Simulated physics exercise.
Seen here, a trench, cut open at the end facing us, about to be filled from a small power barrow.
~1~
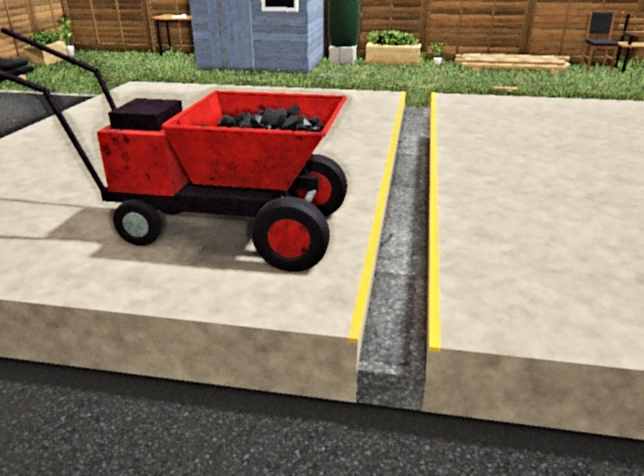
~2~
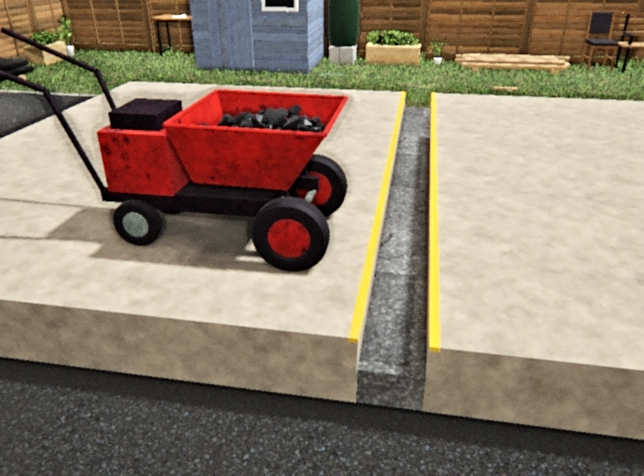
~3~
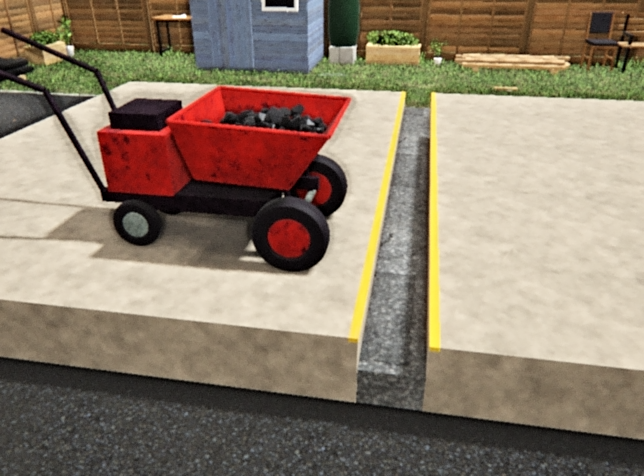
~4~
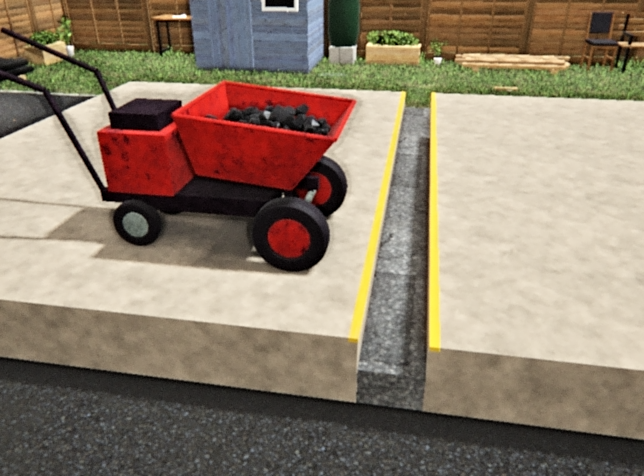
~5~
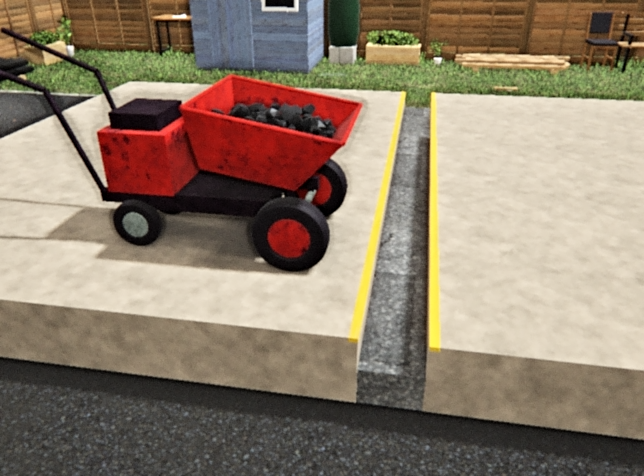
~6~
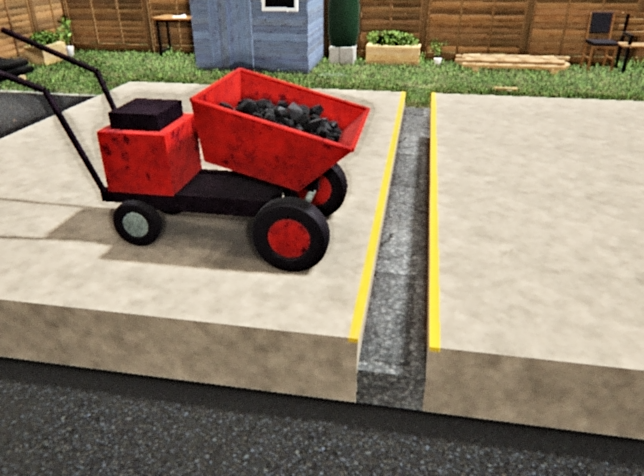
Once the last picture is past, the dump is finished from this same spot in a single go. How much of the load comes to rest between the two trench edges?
The bulk.
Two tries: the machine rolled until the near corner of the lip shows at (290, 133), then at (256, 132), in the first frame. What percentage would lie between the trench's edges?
90 per cent, then 60 per cent.
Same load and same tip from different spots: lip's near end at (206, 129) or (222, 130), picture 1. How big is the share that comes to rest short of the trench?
First position: Some 40 percent; second position: Some 40 percent.
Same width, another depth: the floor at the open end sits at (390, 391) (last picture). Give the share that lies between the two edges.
Estimate: Approx. 70 in a hundred.
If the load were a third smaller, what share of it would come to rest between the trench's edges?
Close to 80 in a hundred.
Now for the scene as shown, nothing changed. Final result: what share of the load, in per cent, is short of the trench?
I'd estimate about 0 per cent of the load.
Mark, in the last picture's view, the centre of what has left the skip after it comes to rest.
Close to (419, 262) in the last picture.
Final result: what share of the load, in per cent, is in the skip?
I'd say around 10 per cent.
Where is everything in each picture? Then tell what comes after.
The first frame shows lip of the skip (323, 135), level; top of the load (268, 131), lumps of coal; first edge of the trench (361, 302); far edge (435, 309), the trench under half as wide as the skip, and about half as deep as wide.
The second frame shows lip of the skip (325, 136), level; top of the load (269, 131).
The third frame shows lip of the skip (329, 137), tipped barely; top of the load (272, 130).
The fourth frame shows lip of the skip (335, 140), tipped a little; top of the load (267, 128).
The fifth frame shows lip of the skip (343, 144), tipped a little; top of the load (249, 125).
The sixth frame shows lip of the skip (352, 150), tipped clearly; top of the load (256, 121); first edge of the trench (361, 302); far edge (435, 309).
Just after the last frame, skip tipped steeply; every one in the skip.
A moment on, skip tipped right over; the larger part in the skip; about a tenth in or heaped over the trench; just a few beyond it; just a few falling.
Further on, skip tipped right over; roughly a quarter in the skip; roughly half in or heaped over the trench; roughly a quarter beyond it.
When it is over, skip tipped right over; about a tenth in the skip; roughly two thirds in or heaped over the trench; roughly a quarter beyond it.
